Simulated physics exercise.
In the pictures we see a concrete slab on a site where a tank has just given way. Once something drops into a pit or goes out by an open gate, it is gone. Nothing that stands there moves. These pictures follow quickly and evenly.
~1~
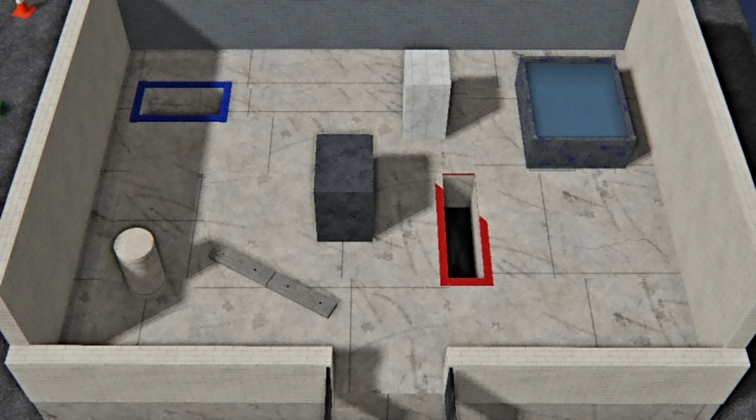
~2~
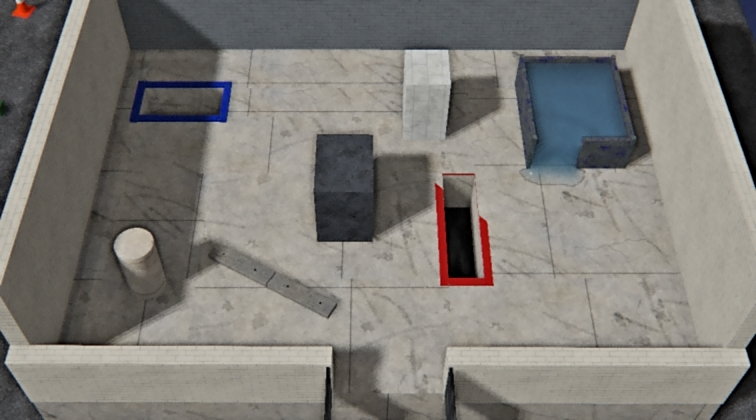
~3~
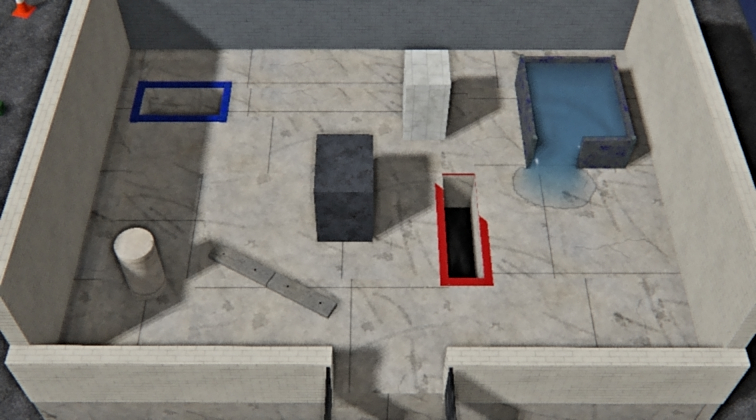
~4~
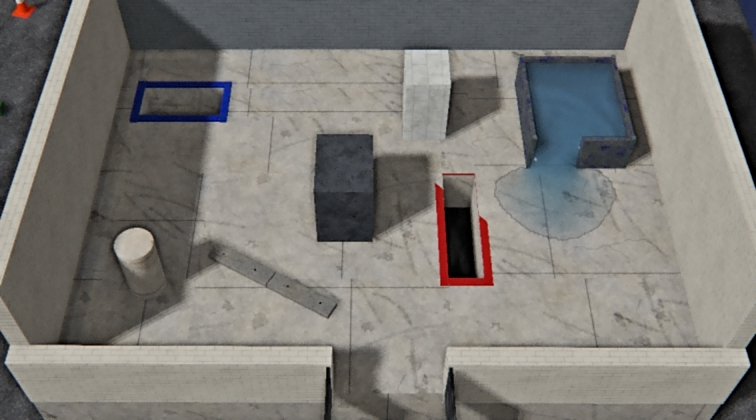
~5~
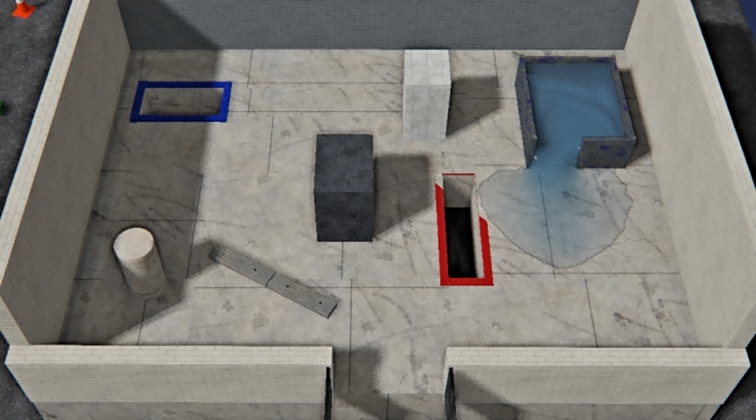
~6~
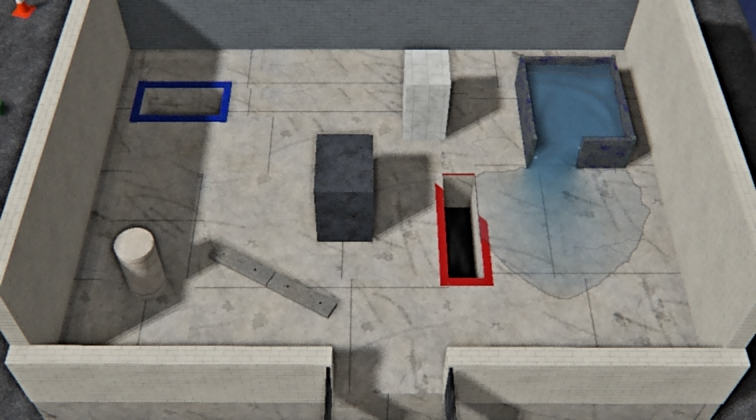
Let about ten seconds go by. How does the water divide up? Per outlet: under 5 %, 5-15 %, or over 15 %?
Outlets: Gate - 5-15 %; blue pit - under 5 %; red pit - over 15 %.
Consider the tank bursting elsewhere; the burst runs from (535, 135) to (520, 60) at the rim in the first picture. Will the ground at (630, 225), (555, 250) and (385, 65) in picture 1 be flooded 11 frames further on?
Unsoaked, then unsoaked, then soaked.
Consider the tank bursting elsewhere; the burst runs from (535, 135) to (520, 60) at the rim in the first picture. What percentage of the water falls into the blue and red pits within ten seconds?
Per cent: Blue 6, red 25.
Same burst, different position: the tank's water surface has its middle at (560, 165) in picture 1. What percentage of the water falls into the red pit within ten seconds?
The red pit gets around 8 per cent.
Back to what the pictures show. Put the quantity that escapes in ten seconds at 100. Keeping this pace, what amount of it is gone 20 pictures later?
By my reckoning, 45 %.
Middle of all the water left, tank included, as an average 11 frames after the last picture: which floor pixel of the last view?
Somewhere around (569, 190) in the last view.
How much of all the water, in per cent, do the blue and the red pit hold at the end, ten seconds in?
In order, near 0 and 20 in a hundred.
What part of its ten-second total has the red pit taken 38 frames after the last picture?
Working it through, I arrive at 80 %.
A moment on, water covers 15 % of the floor; the gate 0 %, the blue pit 0 %, the red pit 3 %.
Next, water covers 20 % of the floor; the gate 0 %, the blue pit 0 %, the red pit 7 %.
Then, water covers 25 % of the floor; the gate 2 %, the blue pit 0 %, the red pit 12 %.
Later, water covers 35 % of the floor; the gate 5 %, the blue pit 0 %, the red pit 16 %.
In the end, water covers 50 % of the floor; the gate 9 %, the blue pit 0 %, the red pit 21 %.
